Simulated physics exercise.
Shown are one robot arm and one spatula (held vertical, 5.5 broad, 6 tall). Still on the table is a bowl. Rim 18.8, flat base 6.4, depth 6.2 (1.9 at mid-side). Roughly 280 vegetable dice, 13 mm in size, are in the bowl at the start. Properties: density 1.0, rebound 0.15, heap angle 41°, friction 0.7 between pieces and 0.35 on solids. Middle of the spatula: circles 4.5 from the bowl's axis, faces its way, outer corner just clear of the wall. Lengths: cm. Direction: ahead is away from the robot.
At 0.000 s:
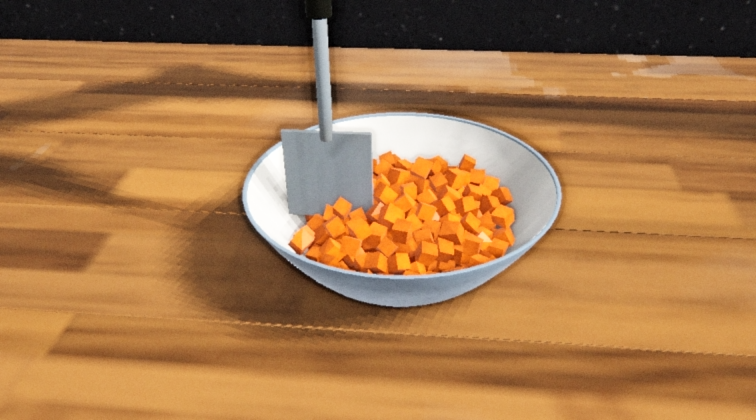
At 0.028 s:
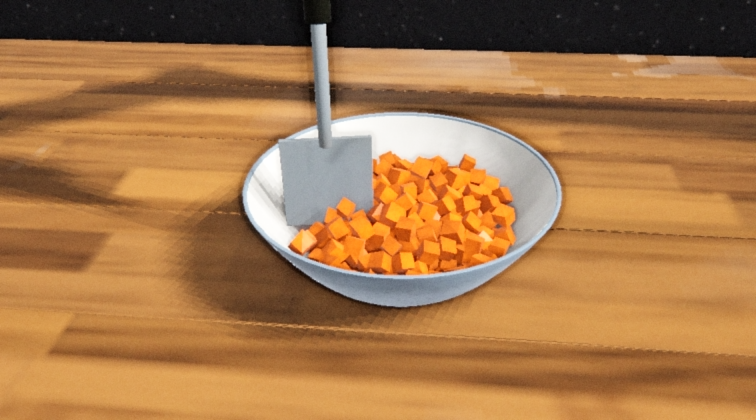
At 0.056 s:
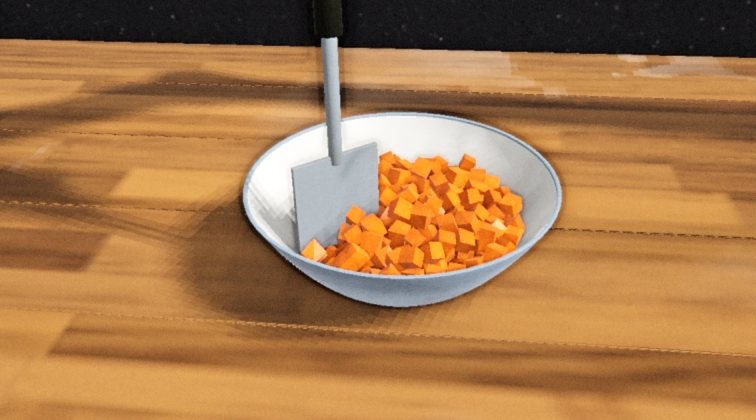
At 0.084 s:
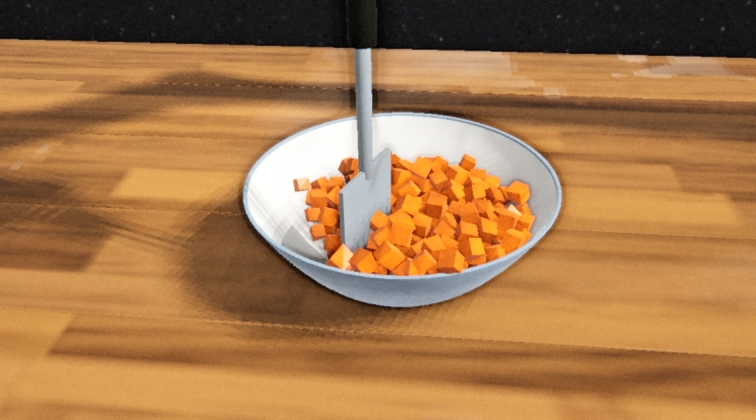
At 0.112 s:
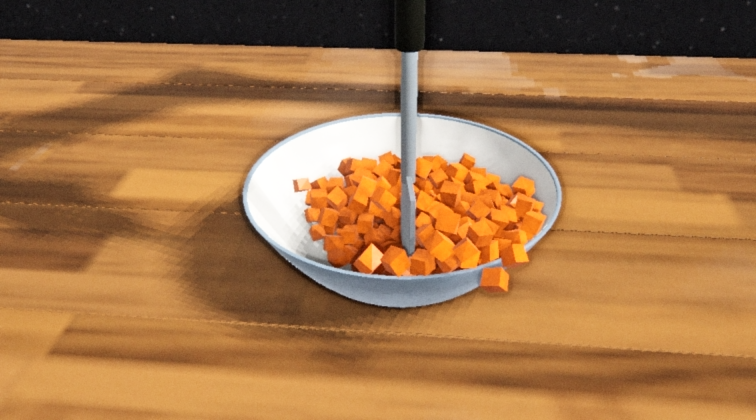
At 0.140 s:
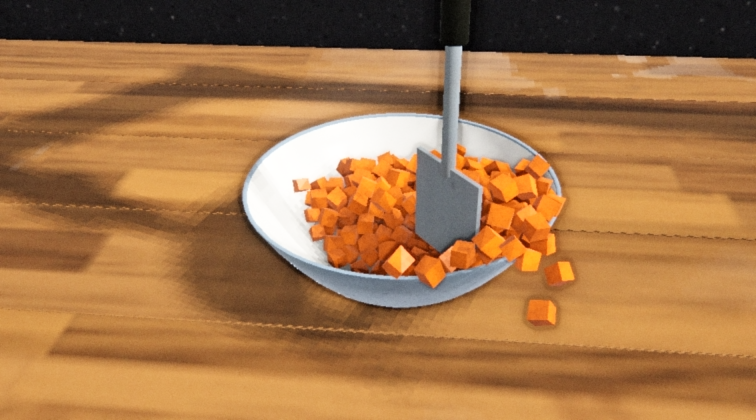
A white bowl with a grey outer side, partly filled with small orange cubes, sits on a striped brown wooden surface against a dark speckled background, seen from above at a slant by a still camera. An upright grey spatula with a black handle stands inside the bowl's left side. It sweeps along the near side to the right, turning as it goes and pushing cubes, several of which spill over the right rim.
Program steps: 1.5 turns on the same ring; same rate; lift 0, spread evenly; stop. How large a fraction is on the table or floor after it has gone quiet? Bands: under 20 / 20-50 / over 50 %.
Over 50 %.
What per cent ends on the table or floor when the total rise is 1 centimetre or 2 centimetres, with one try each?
Estimates: 55 % then 40 %.
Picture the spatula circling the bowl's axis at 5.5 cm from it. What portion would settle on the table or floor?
That would come to roughly 30 percent.
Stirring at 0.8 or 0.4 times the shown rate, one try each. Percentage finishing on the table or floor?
About 55 and 35 per cent.
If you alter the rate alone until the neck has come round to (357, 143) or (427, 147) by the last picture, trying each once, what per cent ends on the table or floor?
Close to 35 and 55 in a hundred.
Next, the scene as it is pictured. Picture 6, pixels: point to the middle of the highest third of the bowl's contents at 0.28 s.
The top third is centred near (350, 147) in the last picture.
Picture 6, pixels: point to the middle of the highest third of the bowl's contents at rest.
(446, 206).
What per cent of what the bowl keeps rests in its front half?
40 %.
After 0.28 s, 285° round, highest piece 12 above the table; 190 in the bowl, 16 on the table or floor, 76 in flight or on the tool.
After 0.43 s, 81° round, highest piece 12 above the table; 136 in the bowl, 101 on the table or floor, 45 in flight or on the tool.
After 0.70 s, 180° round, highest piece 5 above the table; 180 on the table or floor, 102 in the bowl.
After 1.40 s, 180° round, highest piece 5 above the table; 180 on the table or floor, 102 in the bowl.
At rest, 180 on the table or floor, 102 in the bowl. That is 64 % on the table or floor.
